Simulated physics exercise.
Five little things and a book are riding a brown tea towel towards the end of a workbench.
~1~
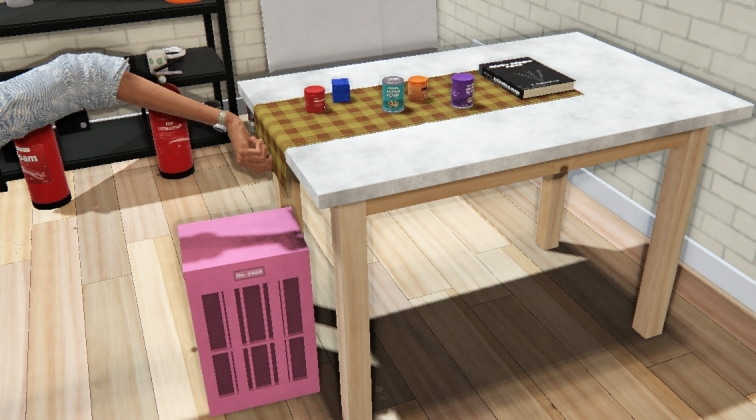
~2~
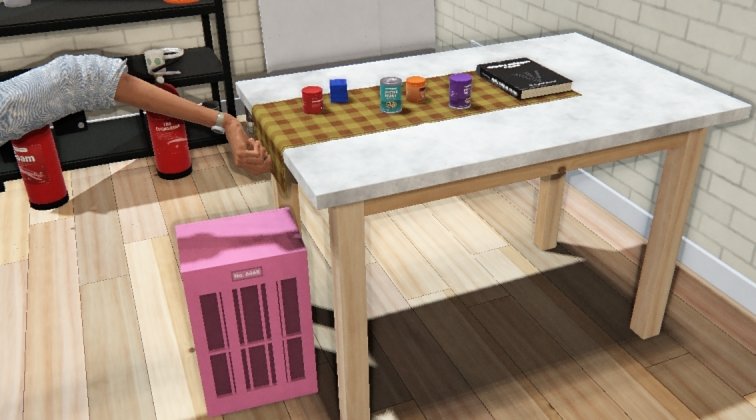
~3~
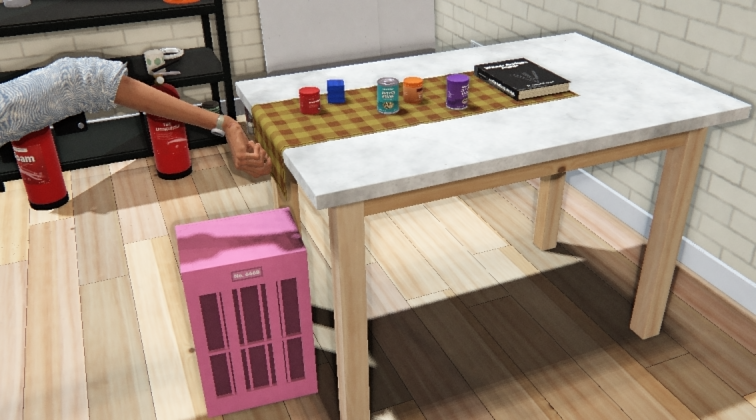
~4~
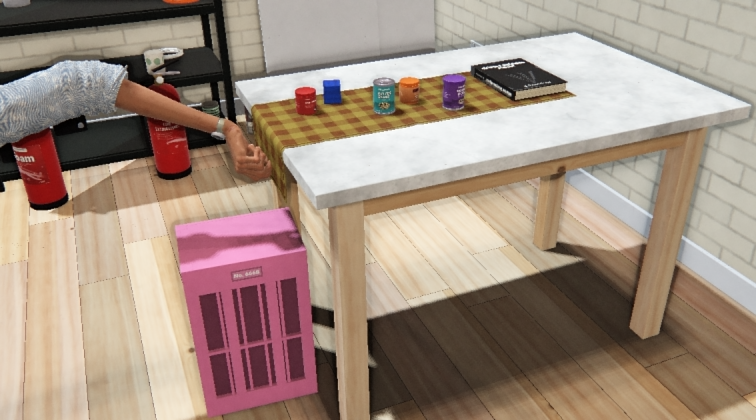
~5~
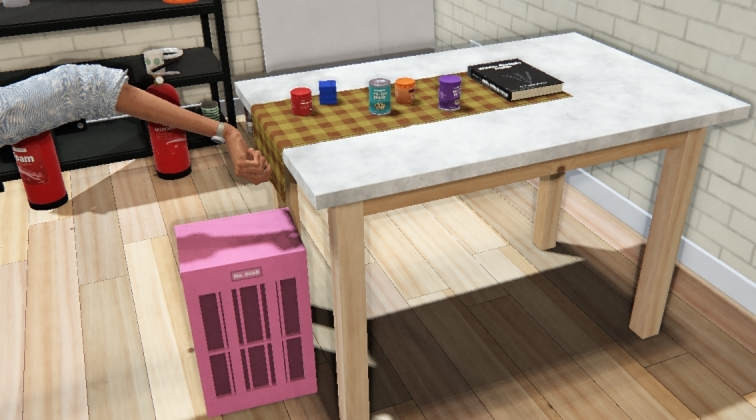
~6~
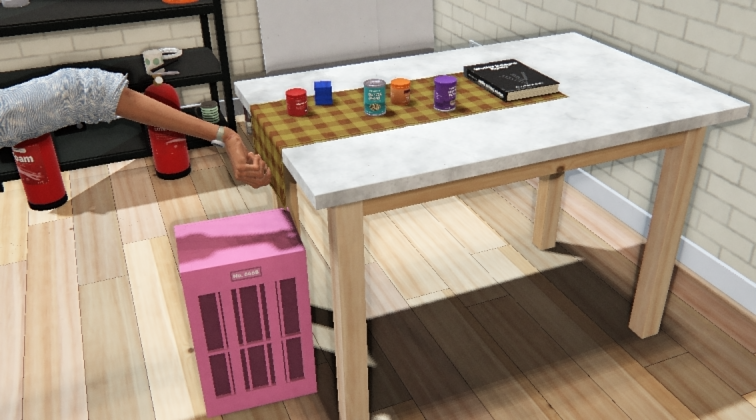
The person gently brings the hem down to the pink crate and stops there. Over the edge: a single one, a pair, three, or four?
Tally: One.
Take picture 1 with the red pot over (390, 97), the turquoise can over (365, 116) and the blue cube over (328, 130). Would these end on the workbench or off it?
Of these three, the red pot rides it out, the turquoise can rides it out, the blue cube takes a tumble.
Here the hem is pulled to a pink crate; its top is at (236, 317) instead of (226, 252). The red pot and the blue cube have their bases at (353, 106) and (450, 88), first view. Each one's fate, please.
Observed: Red pot departs; blue cube remains seated.
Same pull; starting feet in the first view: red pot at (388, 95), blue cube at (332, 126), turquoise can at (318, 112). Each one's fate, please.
First the red pot, which is kept, then the blue cube, which is lost, and finally the turquoise can, which is lost.
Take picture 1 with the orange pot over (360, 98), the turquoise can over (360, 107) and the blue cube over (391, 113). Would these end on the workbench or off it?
The orange pot will stay where it is, the turquoise can will stay where it is, and the blue cube will stay where it is.
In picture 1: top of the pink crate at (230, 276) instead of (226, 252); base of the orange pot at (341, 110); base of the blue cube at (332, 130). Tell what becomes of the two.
The orange pot is lost, the blue cube is lost.
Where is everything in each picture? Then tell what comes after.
The first frame shows hem (289, 196); red pot (314, 89); blue cube (340, 81); turquoise can (393, 80); orange pot (418, 79); purple can (463, 77); top of the crate (226, 253).
The second frame shows hem (288, 197); red pot (312, 89).
The third frame shows hem (287, 200); blue cube (335, 82).
The fourth frame shows hem (287, 203); turquoise can (384, 81); top of the crate (224, 253).
The fifth frame shows hem (287, 207); orange pot (405, 81).
The sixth frame shows hem (287, 211); red pot (296, 92); blue cube (323, 84); turquoise can (375, 83); orange pot (401, 81); purple can (446, 79).
A little later, hem near (272, 205); all still up.
Next, hem on the crate; red pot gone.
When it is over, hem on the crate; red pot gone. The count of fallen things is one.
